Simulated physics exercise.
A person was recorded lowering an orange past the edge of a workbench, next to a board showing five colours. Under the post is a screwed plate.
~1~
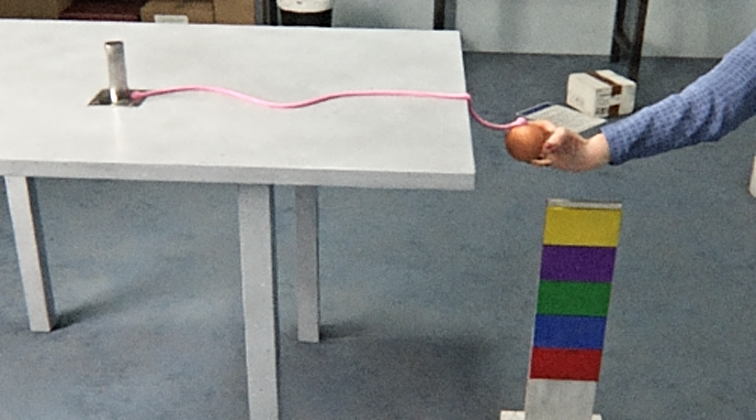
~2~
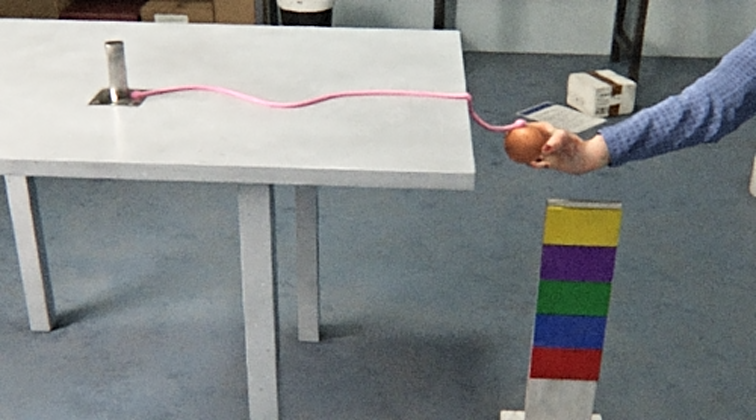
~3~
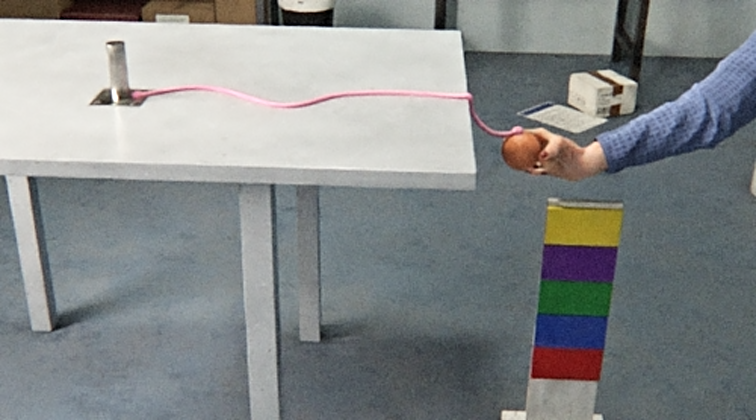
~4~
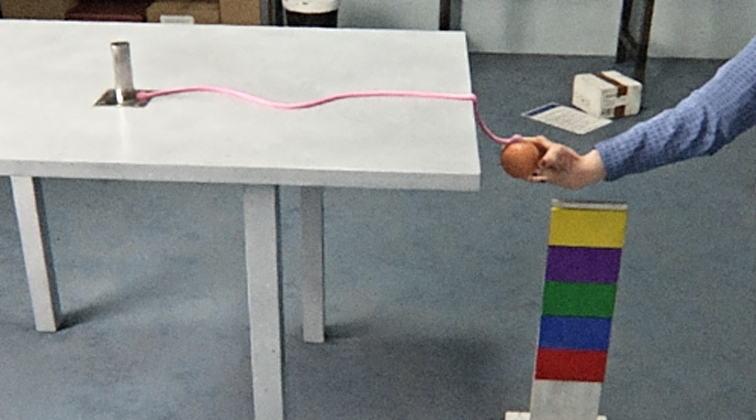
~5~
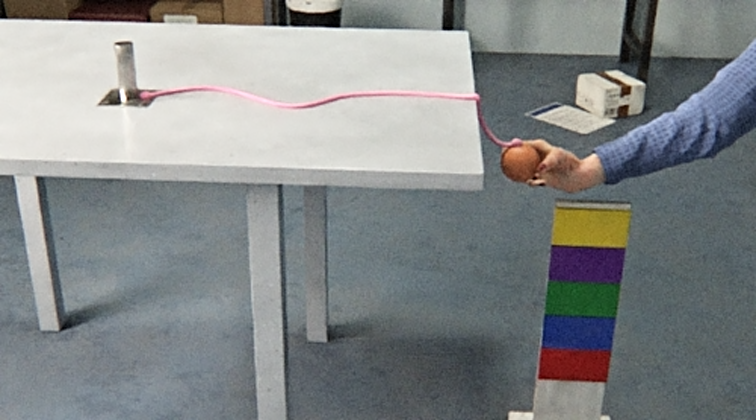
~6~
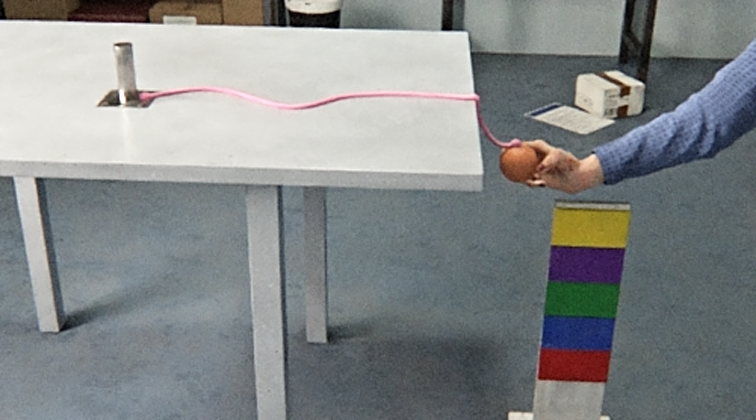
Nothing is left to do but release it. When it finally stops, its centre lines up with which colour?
Yellow.
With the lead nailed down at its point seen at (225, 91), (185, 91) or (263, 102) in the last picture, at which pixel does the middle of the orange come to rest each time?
Going try by try, I'd put it close to (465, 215), then (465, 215), and finally (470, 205).
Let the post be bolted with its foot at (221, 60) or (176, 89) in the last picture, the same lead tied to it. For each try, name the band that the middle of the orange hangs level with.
First case: Purple. Second case: Purple.
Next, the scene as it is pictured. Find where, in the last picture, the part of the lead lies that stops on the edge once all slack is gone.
That spot is roughly at (439, 96).
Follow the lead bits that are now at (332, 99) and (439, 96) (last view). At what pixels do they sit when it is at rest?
You'll find the first mark at (364, 104) and the second mark at (476, 111).
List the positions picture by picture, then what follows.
Orange (525, 142); yellow (583, 228); purple (578, 264); green (574, 299); blue (570, 333); red (566, 365), in the first frame.
Orange (524, 144); lead through (172, 90) (239, 95) (309, 103) (376, 93) (459, 97), in the second frame.
Orange (521, 151), in the third frame.
Orange (520, 159); lead through (177, 91) (244, 96) (314, 104) (382, 94) (464, 98), in the fourth frame.
Orange (520, 163), in the fifth frame.
Orange (519, 163); lead through (180, 92) (247, 97) (317, 104) (384, 94) (467, 98), in the sixth frame.
Early on, orange near (469, 221); level with yellow.
Midway, orange near (488, 231); level with yellow.
Finally, orange near (467, 232); level with yellow. Its middle rests at the yellow band.
